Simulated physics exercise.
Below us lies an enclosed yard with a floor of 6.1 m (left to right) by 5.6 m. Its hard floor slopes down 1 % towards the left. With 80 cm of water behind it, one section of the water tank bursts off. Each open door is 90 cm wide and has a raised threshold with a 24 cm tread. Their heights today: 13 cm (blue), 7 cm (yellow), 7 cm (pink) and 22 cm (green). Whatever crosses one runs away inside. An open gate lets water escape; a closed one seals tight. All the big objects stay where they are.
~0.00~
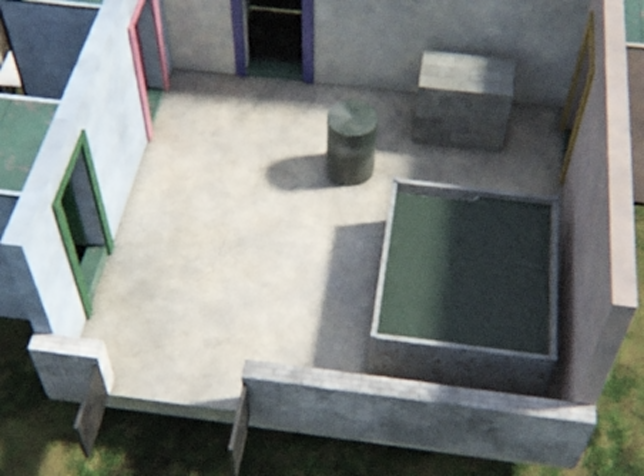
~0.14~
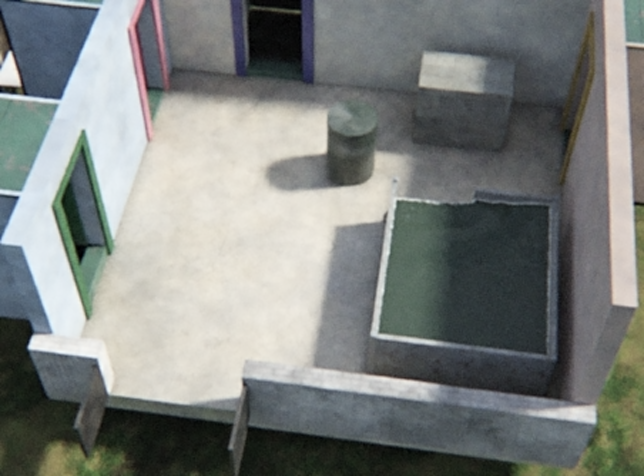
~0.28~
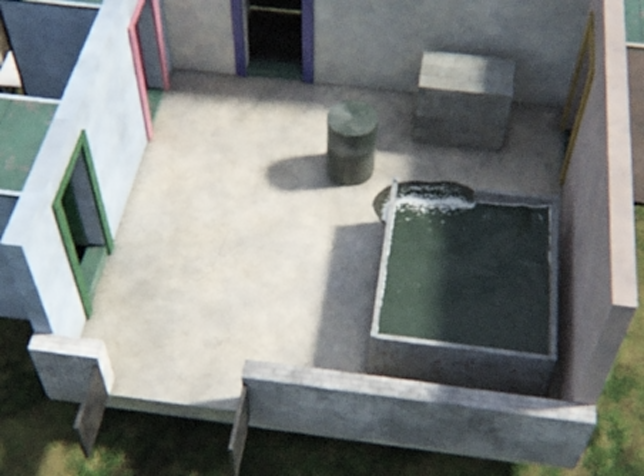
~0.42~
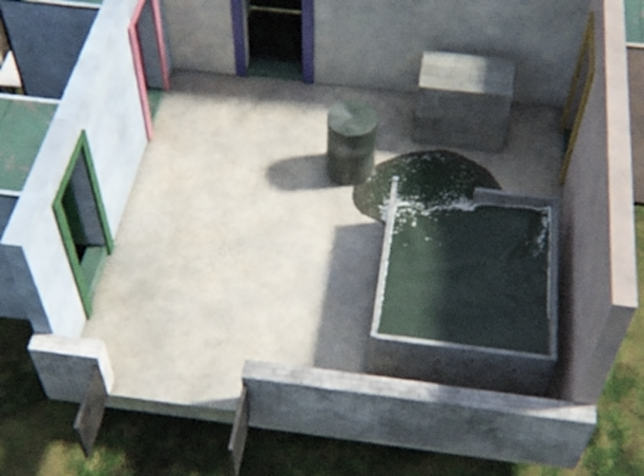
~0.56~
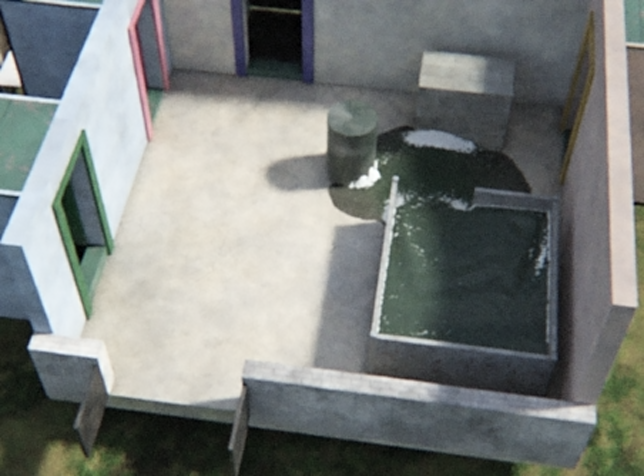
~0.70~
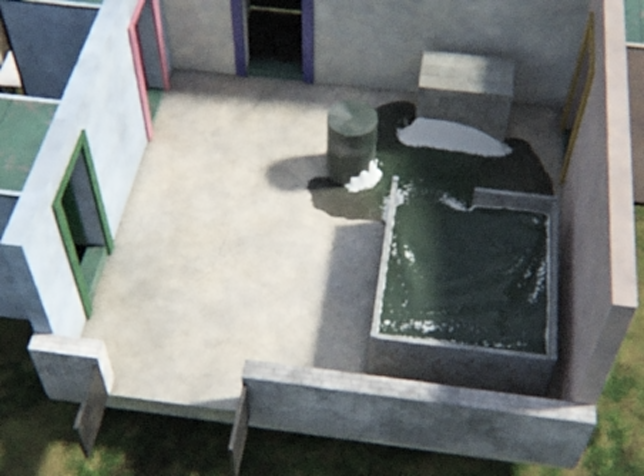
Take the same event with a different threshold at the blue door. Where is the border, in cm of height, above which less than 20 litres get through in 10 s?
It would have to be roughly 10 cm high.
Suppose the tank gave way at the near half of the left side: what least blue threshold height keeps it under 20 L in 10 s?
Some 16 cm.
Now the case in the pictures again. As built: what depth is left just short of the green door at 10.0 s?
Roughly 11.5 cm deep.
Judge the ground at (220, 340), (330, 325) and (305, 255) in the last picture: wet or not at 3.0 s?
In turn: Still dry, still dry, flooded.
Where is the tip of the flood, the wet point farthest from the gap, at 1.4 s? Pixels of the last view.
Around (275, 78).
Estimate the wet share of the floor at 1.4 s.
Some 25 per cent of it.
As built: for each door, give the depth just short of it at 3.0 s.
Depths in cm: Blue 15, yellow 20, pink 24, green 0.
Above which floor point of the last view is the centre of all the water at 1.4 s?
Near (448, 264).
After 1.4 s water covers 25 % of the floor, deepest (52 cm) near (429, 154); 4 cm at the blue door, 0 litres in over its 13 cm threshold.
After 3.0 s water covers 55 % of the floor, deepest (36 cm) near (429, 154); 15 cm at the blue door, 4 litres in over its 13 cm threshold.
After 10.0 s water covers 95 % of the floor, deepest (15 cm) near (163, 100); 7 cm at the blue door, 7 litres in over its 13 cm threshold.
At the blue door as built, the water arrived by 1.4 s and peaked near 15 cm at 2.6 s.
Run again over the same 10 s with other heights there, 29 litres in over 9 cm, 11 litres over 12 cm. The limit of 20 litres is kept from about 10 cm up.
